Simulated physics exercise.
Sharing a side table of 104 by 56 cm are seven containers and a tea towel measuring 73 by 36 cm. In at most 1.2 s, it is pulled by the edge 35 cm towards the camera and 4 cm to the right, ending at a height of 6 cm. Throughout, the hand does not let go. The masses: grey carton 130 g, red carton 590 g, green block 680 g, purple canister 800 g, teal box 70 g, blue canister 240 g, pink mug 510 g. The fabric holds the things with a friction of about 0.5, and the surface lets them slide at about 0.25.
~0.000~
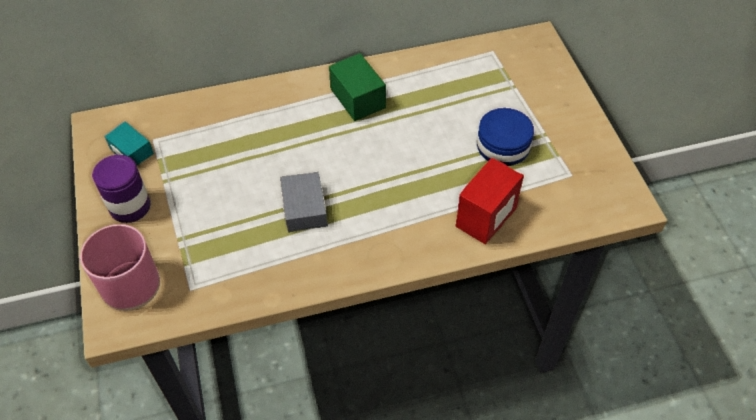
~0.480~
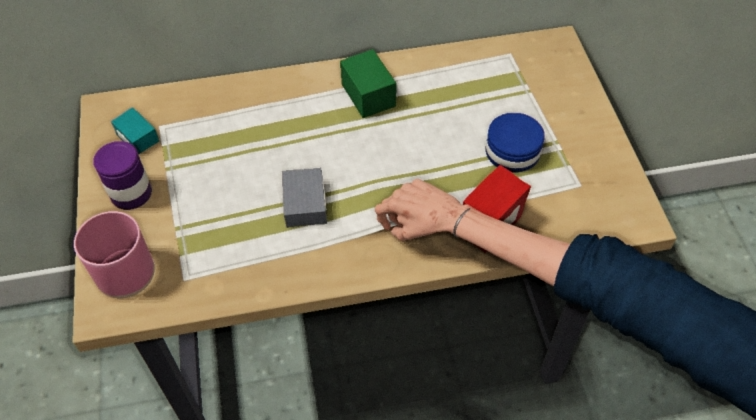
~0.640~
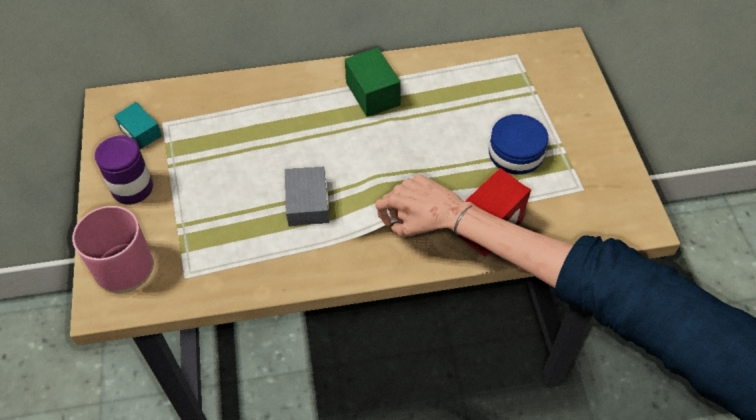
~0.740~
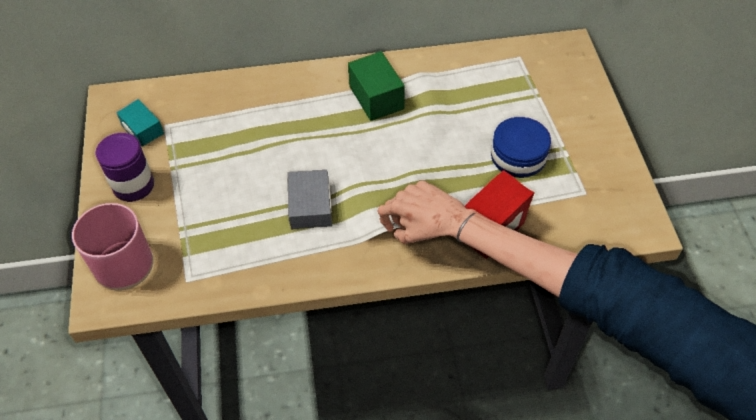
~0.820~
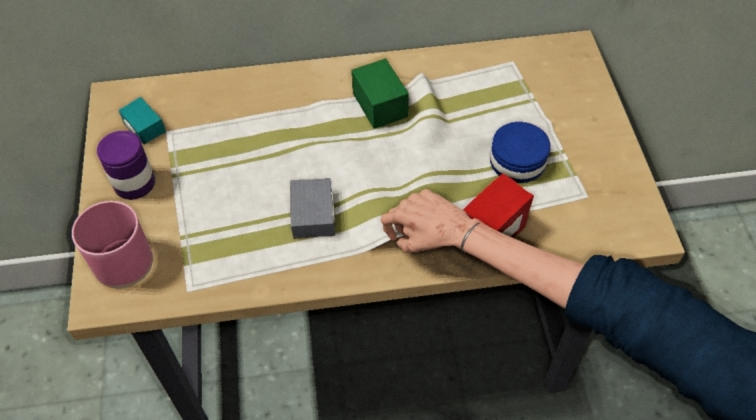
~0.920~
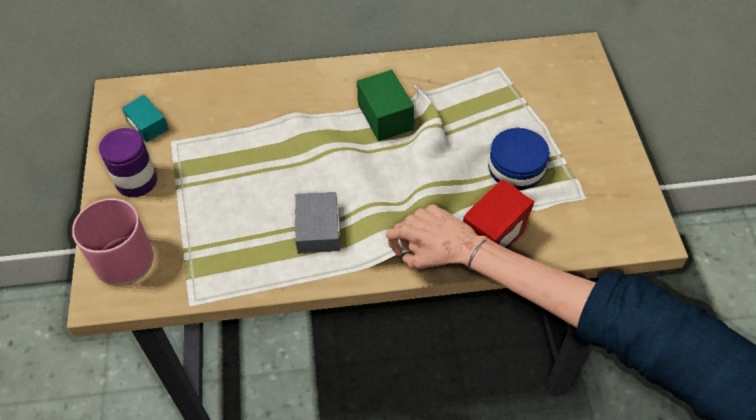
On a wooden side table against a grey wall, seven containers stand on and around a striped tea towel. A hand reaches in from the right, grips the towel's near edge and pulls it slightly towards the camera, wrinkling the cloth as the grey carton and green block shift with it.
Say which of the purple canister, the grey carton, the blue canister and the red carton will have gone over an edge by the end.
By the end, the purple canister has not, the grey carton has gone over, the blue canister has gone over, the red carton has gone over.
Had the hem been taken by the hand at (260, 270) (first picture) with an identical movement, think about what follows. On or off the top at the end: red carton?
Note: At the end the red carton is not on top.
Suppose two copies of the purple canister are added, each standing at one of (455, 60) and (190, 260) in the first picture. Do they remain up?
Log, listed order - kept / lost.
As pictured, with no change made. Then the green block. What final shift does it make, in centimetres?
Green block: About 40 cm.
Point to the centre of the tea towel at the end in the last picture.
I'd say it sits around (400, 338) in the last picture.
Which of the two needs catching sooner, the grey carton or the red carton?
The red one goes first.
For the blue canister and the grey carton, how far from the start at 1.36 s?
Roughly blue canister 15 cm and grey carton 25 cm.
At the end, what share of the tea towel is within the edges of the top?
Share within the edges: Approx. 20 %.
After 1.1 s, 95 % of the tea towel is still over the top; grey carton 14 cm off its start, blue canister 9 cm off its start, red carton 7 cm off its start.
After 1.4 s, 70 % of the tea towel is still over the top; grey carton 25 cm off its start, blue canister 17 cm off its start, red carton over the edge.
After 1.6 s, 30 % of the tea towel is still over the top; grey carton over the edge, red carton over the edge, blue canister 28 cm off its start at (553, 274).
After 1.8 s, 20 % of the tea towel is still over the top; grey carton over the edge, blue canister over the edge, red carton over the edge.
After 3.4 s, 20 % of the tea towel is still over the top; blue canister over the edge, grey carton over the edge, red carton over the edge, purple canister 0 cm off its start at (120, 144).
